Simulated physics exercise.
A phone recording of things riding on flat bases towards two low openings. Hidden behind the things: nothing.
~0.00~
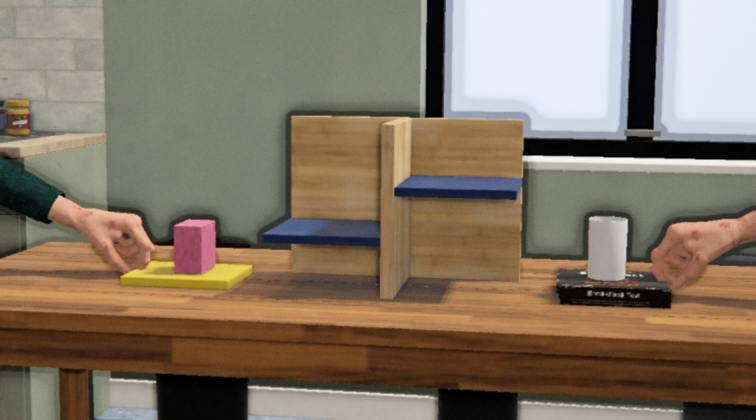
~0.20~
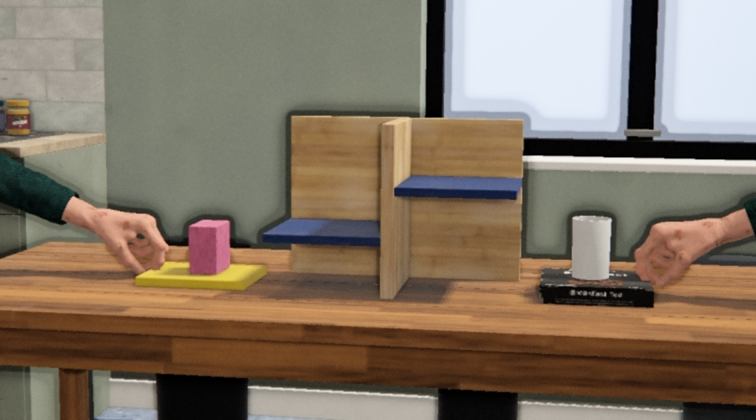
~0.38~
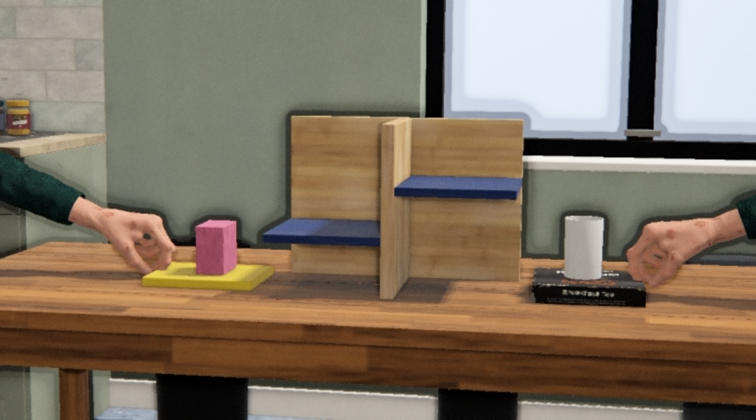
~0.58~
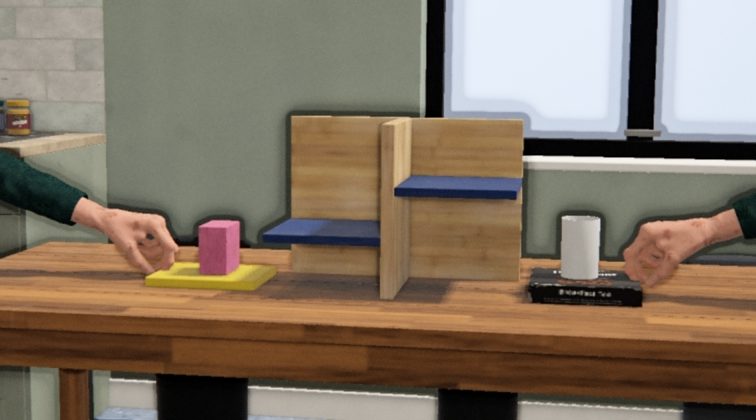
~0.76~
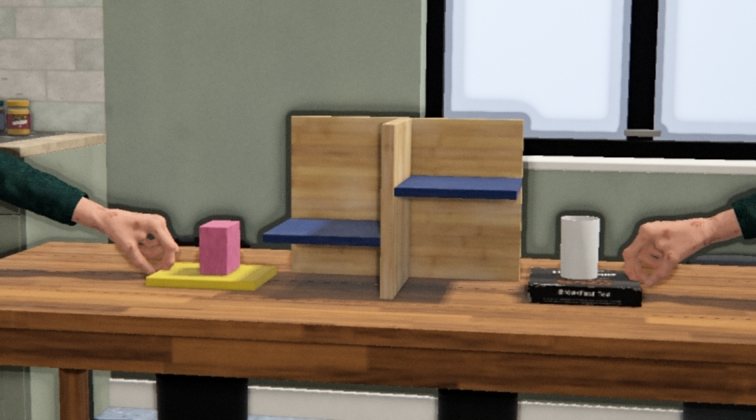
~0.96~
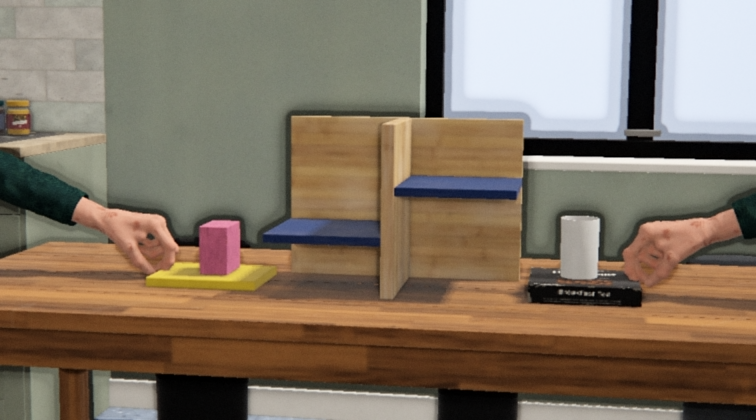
Two hands slid a pink block on a yellow tray and a white beaker on a black packet a short way inward from either side of a wooden shelf, then stayed nearly still.
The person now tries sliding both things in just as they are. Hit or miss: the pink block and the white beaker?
Pink block - hit. White beaker - miss.
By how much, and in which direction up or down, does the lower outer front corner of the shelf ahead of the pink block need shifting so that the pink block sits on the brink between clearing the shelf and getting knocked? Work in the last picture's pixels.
Roughly 8 pixels upward.
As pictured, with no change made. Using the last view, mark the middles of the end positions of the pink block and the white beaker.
The first finishes at (297, 260), while the second finishes at (460, 244).
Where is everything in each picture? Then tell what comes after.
The first picture shows hands sliding the things forward; pink block (195, 246); white beaker (607, 248); black packet (611, 288).
The second picture shows hands sliding the things forward; white beaker (591, 248); shelf (397, 205).
The third picture shows hands sliding the things forward; pink block (216, 247); yellow tray (209, 276).
The fourth picture shows hands sliding the things forward; white beaker (580, 247); black packet (584, 287).
The fifth picture shows hands sliding the things forward; pink block (220, 247); shelf (397, 205).
The sixth picture shows hands sliding the things forward; pink block (220, 247); white beaker (580, 247); yellow tray (213, 276).
By 2.28 s, pink block tilted by 18° near (266, 246); white beaker riding along near (502, 245).
When it is over (3.8 s), the pink block is knocked back, near (297, 260); the white beaker passes below, near (460, 244).
